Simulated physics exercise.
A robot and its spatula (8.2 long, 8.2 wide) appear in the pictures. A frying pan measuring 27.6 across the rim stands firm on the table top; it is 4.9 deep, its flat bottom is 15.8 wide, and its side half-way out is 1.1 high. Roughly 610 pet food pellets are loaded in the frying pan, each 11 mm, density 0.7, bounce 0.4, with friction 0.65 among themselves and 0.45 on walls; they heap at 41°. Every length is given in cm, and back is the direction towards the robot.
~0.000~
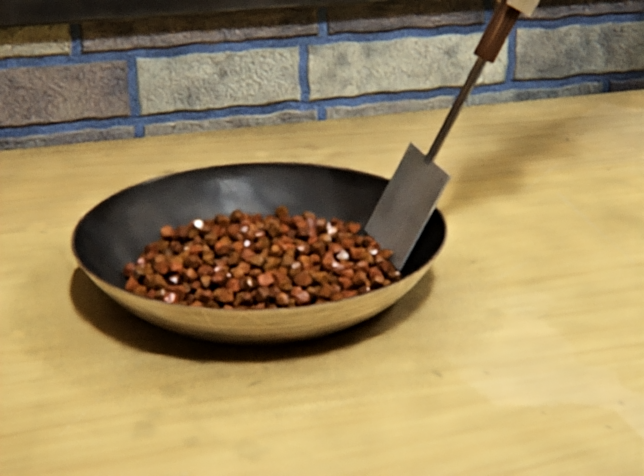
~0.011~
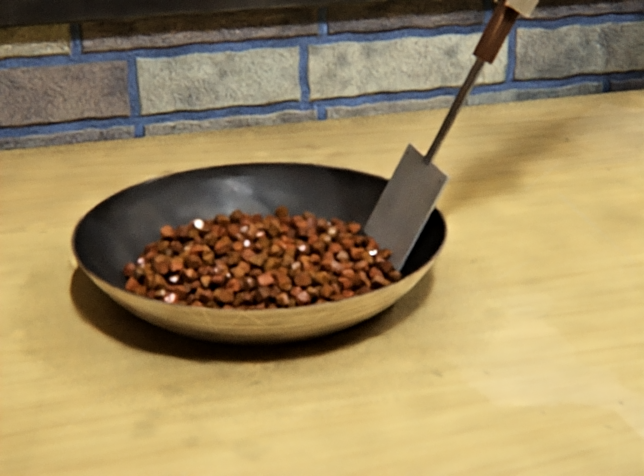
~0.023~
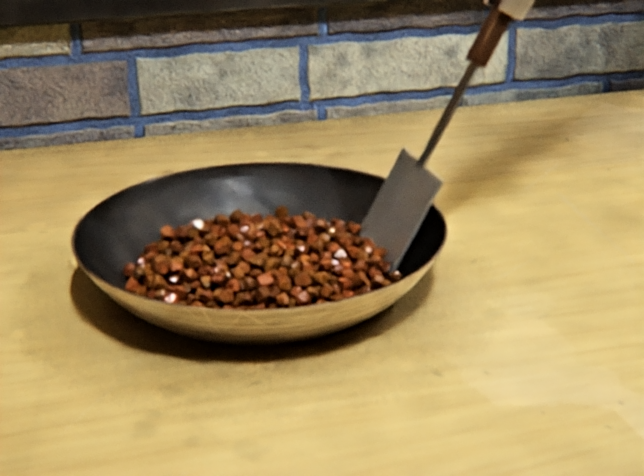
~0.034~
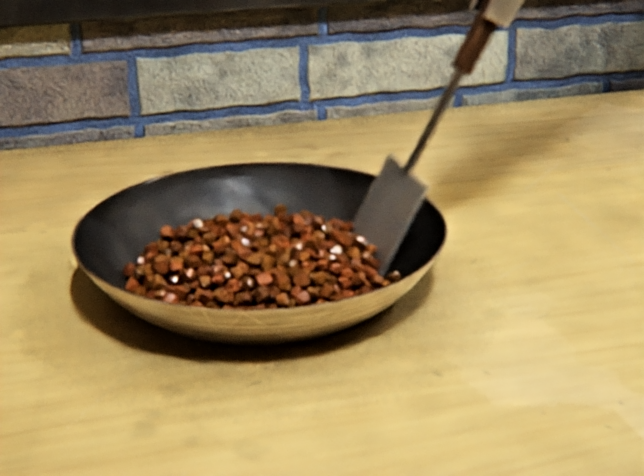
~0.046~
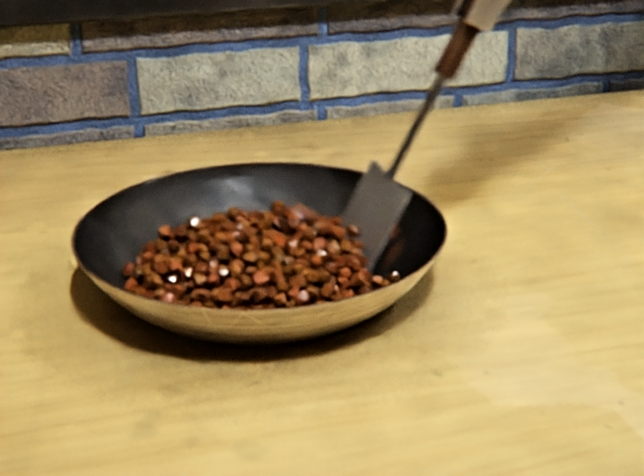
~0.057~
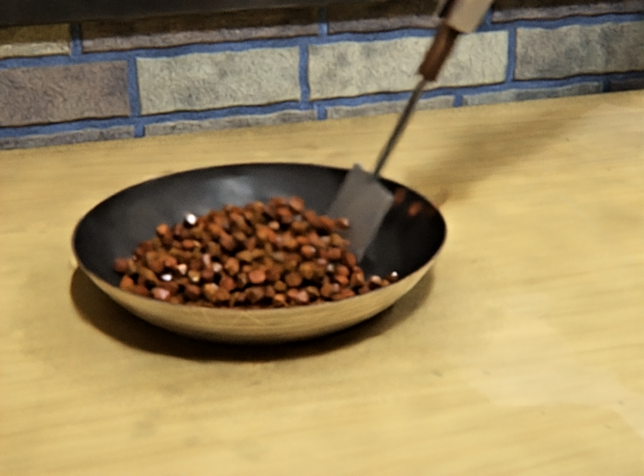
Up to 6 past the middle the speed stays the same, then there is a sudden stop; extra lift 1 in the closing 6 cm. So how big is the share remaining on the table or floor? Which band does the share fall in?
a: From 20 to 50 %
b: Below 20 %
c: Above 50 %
Below 20 % (b).
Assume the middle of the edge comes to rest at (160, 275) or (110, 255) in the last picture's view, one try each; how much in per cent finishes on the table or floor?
I'd say some 35 per cent, then some 45 per cent.
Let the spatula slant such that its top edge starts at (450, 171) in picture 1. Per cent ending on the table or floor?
I'd estimate around 10 per cent.
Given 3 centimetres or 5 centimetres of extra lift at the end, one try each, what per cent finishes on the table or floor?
About 15 and 15 per cent.
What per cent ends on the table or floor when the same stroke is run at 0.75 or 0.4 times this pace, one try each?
Some 10 and 5 per cent.
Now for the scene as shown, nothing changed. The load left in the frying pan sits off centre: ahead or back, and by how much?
About 5.5 centimetres ahead.
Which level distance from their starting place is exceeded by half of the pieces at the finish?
Distance: Near 7 cm.
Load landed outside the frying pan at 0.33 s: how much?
That would be near 10 per cent, give or take.
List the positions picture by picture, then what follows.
Spatula top edge at (430, 158), sloping 62°; upper third of the load around (262, 256), from x 130 to 395, top at y 210; 609 in the frying pan, in the first frame.
Spatula top edge at (429, 159), sloping 62°; upper third of the load around (262, 256), from x 130 to 395, top at y 210, in the second frame.
Spatula top edge at (422, 163), sloping 62°; upper third of the load around (262, 256), from x 130 to 395, top at y 210, in the third frame.
Spatula top edge at (408, 170), sloping 62°; upper third of the load around (266, 254), from x 130 to 395, top at y 210, in the fourth frame.
Spatula top edge at (391, 176), sloping 62°; upper third of the load around (265, 247), from x 130 to 395, top at y 205, in the fifth frame.
Spatula top edge at (373, 178), sloping 62°; upper third of the load around (257, 243), from x 120 to 435, top at y 200; 609 in the frying pan, in the sixth frame.
By 0.08 s, sloping 62°, highest piece 15 above the table; 606 in the frying pan, 3 on the blade or in flight.
By 0.11 s, sloping 62°, highest piece 23 above the table; 606 in the frying pan, 3 on the blade or in flight.
By 0.33 s, sloping 62°, highest piece 59 above the table; 525 in the frying pan, 67 on the table or floor, 17 on the blade or in flight.
By 1.38 s, sloping 62°, highest piece 6 above the table; 525 in the frying pan, 84 on the table or floor.
Final count, 525 in the frying pan, 84 on the table or floor. That is 14 % on the table or floor.
